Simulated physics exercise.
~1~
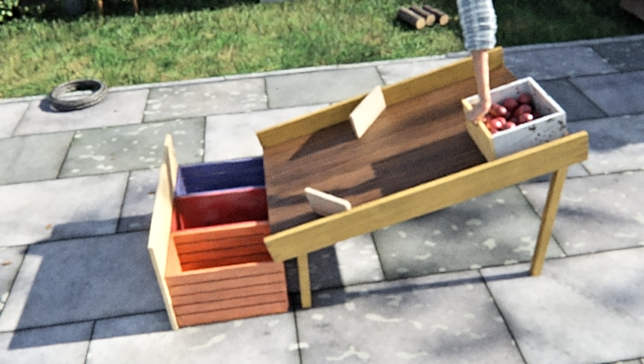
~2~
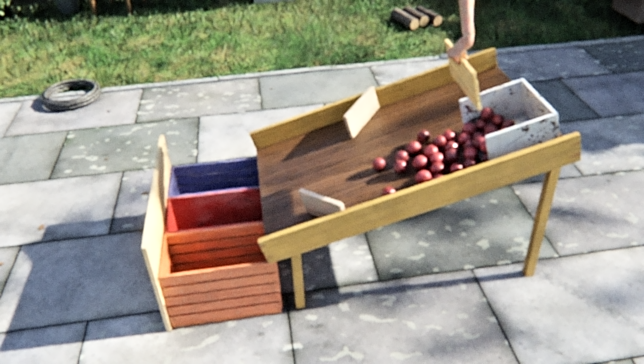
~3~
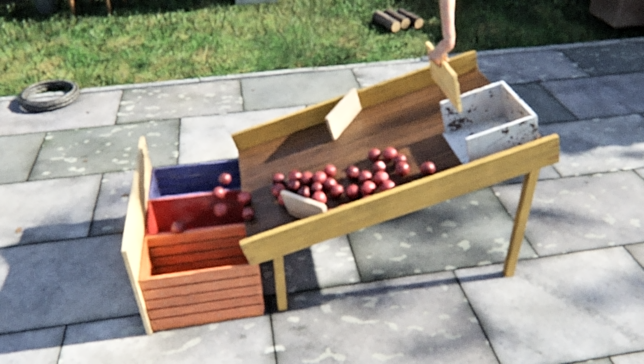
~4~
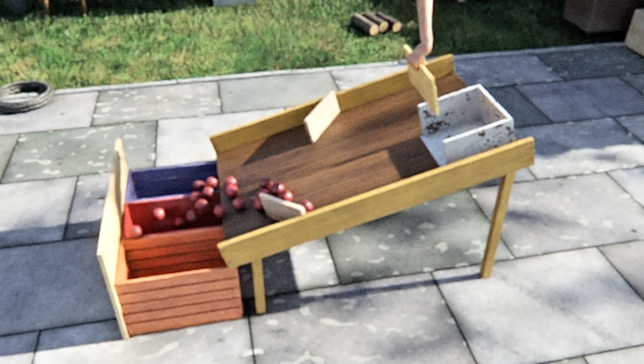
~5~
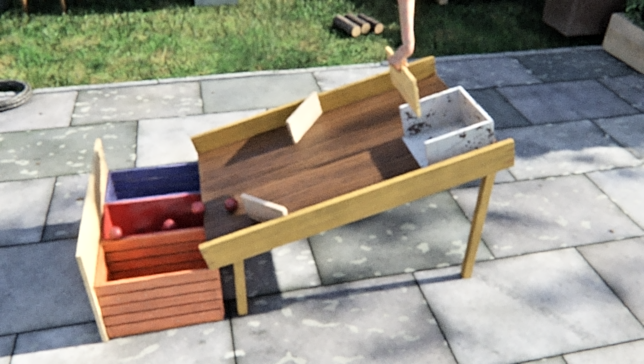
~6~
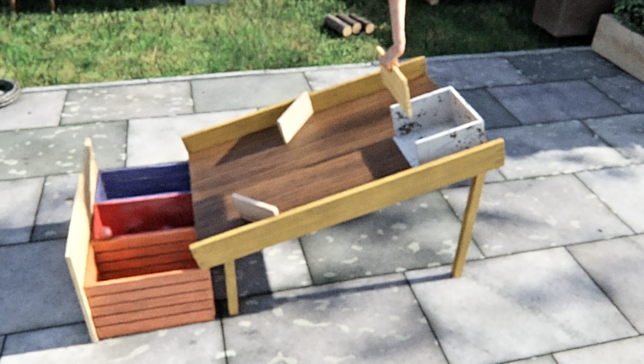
Red apples roll down a wooden ramp after a hand lifts the gate, mostly entering the red tub.
